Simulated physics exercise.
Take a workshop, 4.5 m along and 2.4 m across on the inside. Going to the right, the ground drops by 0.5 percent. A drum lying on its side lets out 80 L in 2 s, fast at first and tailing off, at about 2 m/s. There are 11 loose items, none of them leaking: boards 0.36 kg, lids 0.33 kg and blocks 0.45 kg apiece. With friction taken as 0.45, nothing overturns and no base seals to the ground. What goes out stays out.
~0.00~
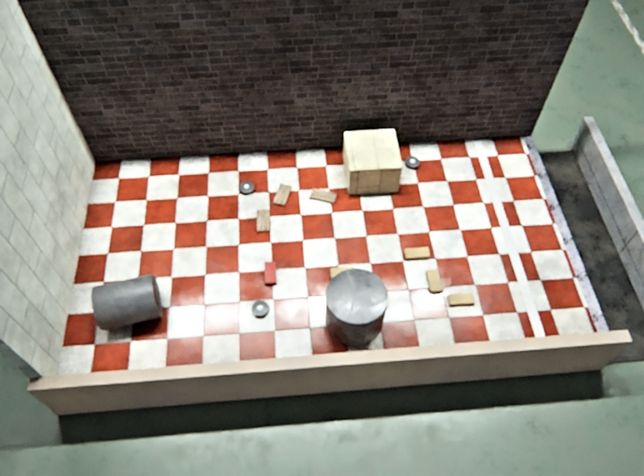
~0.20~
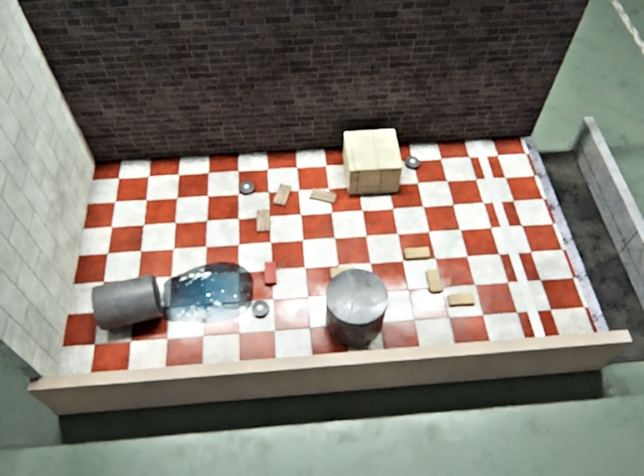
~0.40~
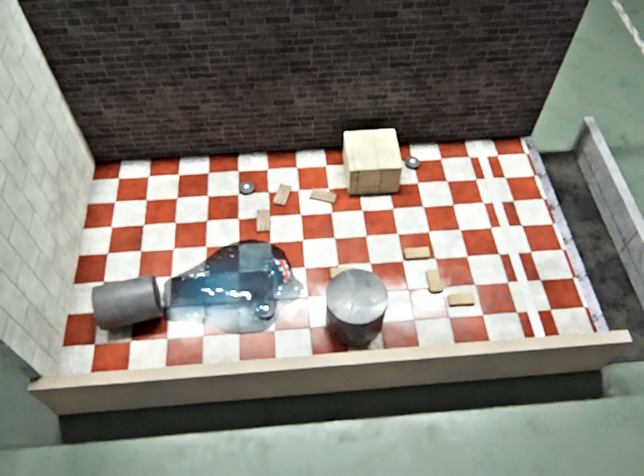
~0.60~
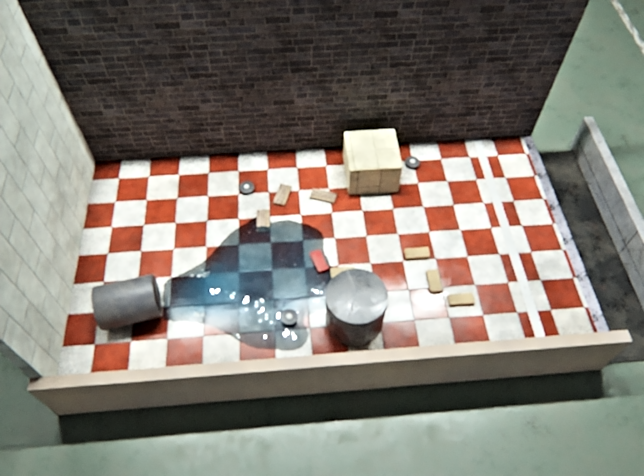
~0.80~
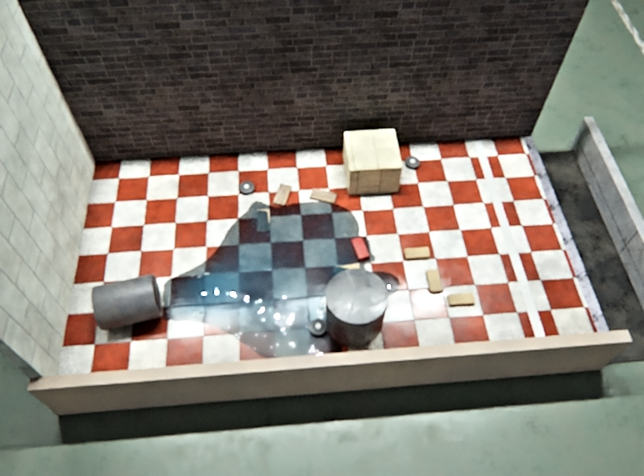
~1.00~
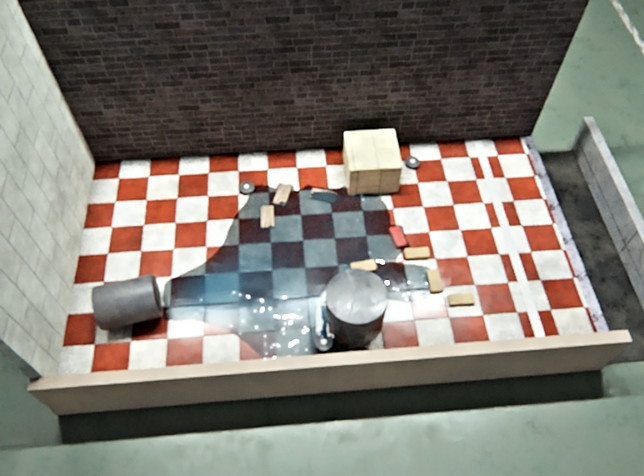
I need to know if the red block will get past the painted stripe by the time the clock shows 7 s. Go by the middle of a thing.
Beyond.
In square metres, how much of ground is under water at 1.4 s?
Somewhere about 3.5 m2, give or take.
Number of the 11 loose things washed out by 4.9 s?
Tally: 3.
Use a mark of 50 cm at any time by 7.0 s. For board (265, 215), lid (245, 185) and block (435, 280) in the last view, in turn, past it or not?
Taking them in order, the first is beyond the mark, the second within the mark and the third beyond the mark.
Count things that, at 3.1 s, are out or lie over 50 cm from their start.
Count: 7.
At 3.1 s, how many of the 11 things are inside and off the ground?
It comes to 2.
After 1.4 s the red block is near (448, 222), 1.8 m from its start, aground; 0 of 11 are over the mark; 4 afloat.
After 3.1 s the red block has gone out; 4 of 11 are over the mark; 2 afloat.
After 4.9 s the red block has gone out; 4 of 11 are over the mark; 0 afloat.
After 7.0 s the red block has gone out; 4 of 11 are over the mark; 0 afloat.
